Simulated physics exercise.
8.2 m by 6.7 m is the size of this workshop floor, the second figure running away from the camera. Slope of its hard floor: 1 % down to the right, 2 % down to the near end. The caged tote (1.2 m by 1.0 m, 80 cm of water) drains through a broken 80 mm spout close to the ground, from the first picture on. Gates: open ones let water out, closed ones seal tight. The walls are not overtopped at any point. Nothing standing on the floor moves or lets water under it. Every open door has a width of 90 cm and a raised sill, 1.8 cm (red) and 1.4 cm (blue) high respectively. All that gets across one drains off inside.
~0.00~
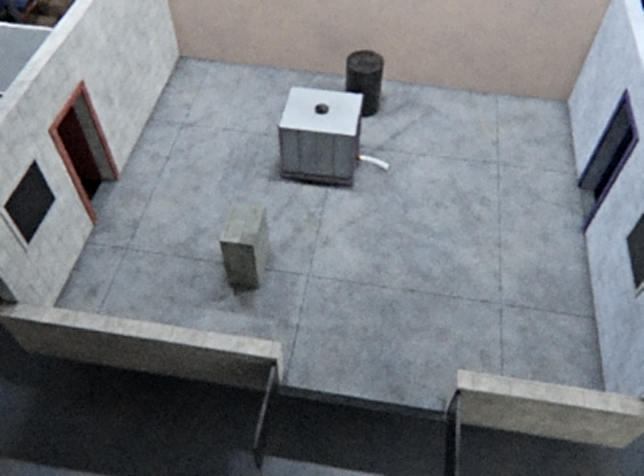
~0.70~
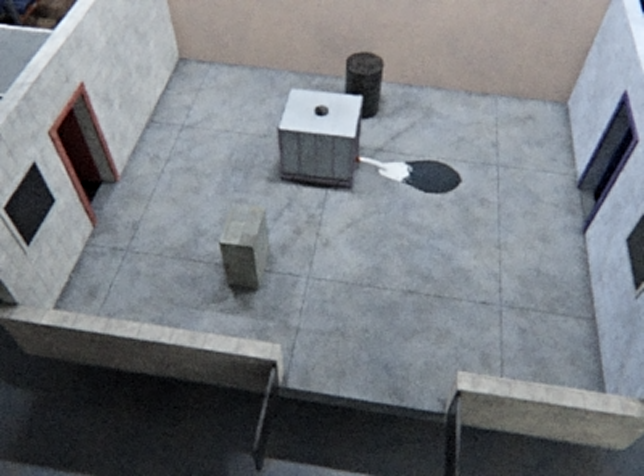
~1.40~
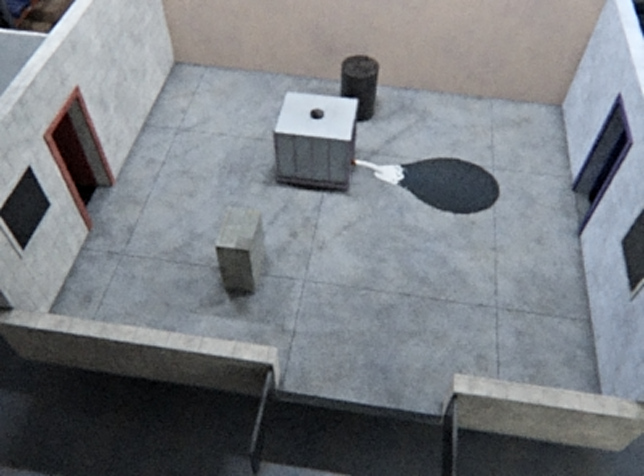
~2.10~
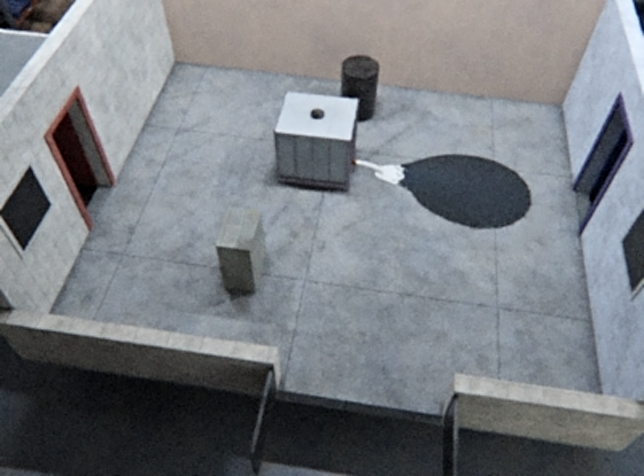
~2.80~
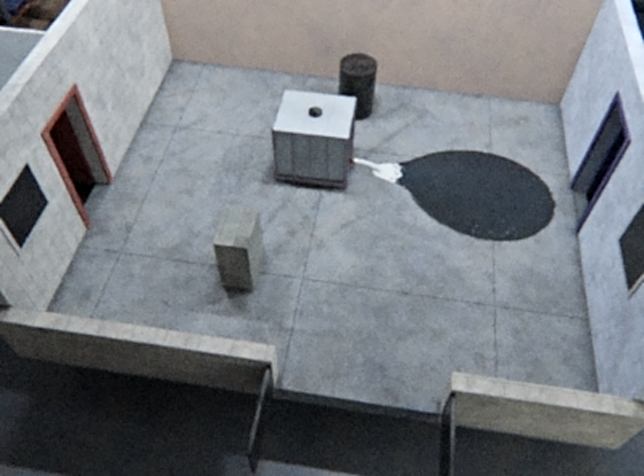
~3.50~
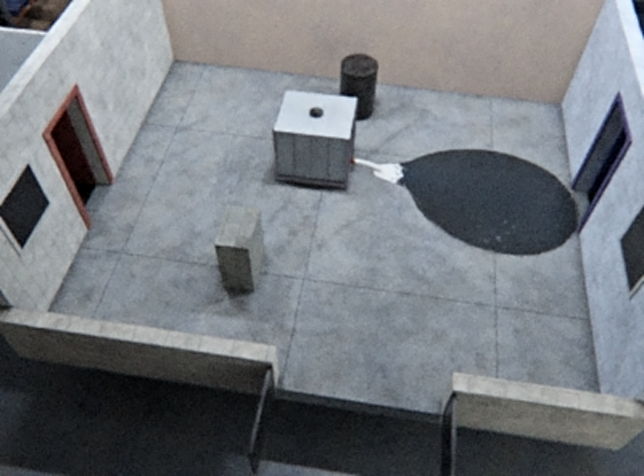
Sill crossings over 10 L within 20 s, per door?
Red door: Under; blue door: Over.
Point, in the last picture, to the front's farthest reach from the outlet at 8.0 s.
Near pixel (601, 410).
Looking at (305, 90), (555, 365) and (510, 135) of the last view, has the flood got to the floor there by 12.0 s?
Point 1: Unwetted; point 2: Submerged; point 3: Unwetted.
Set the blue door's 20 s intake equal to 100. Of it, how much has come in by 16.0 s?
By that time around 80 per cent is in.
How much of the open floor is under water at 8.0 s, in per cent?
15 %.
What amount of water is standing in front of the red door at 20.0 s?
Depth: Approx. 0.0 cm.
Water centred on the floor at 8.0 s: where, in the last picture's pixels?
The water is centred close to (522, 230).
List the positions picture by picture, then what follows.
In the first frame, the jet has just started at (371, 160); the ground is still dry.
In the second frame, the jet leaves at (370, 162); the sheet reaches (459, 179), 1.9 m away, and wets 0.7 m2.
In the third frame, from the spout at (366, 165) the water has spread over 1.8 m2; its tip is at (495, 199), and it is 1.0 cm deep on average.
In the fourth frame, from the spout at (366, 165) the water has spread over 2.9 m2; its tip is at (527, 208), and it is 1.0 cm deep on average.
In the fifth frame, from the spout at (364, 163) the water has spread over 3.9 m2; its tip is at (549, 215), and it is 0.9 cm deep on average.
In the sixth frame, the jet leaves at (365, 163); the sheet reaches (575, 219), 4.1 m away, and wets 5.0 m2.
After 5.0 s water covers 10 % of the floor and is deepest (3 cm) near (391, 172); red door not reached, blue door 2.5 cm at the sill, 1 L in.
After 8.0 s water covers 15 % of the floor and is deepest (3 cm) near (391, 172); red door not reached, blue door 2.8 cm at the sill, 6 L in.
After 12.0 s water covers 20 % of the floor and is deepest (6 cm) near (602, 422); red door not reached, blue door 2.8 cm at the sill, 14 L in.
After 16.0 s water covers 25 % of the floor and is deepest (6 cm) near (602, 422); red door not reached, blue door 2.7 cm at the sill, 22 L in.
After 20.0 s water covers 25 % of the floor and is deepest (6 cm) near (602, 422); red door not reached, blue door 2.5 cm at the sill, 28 L in.
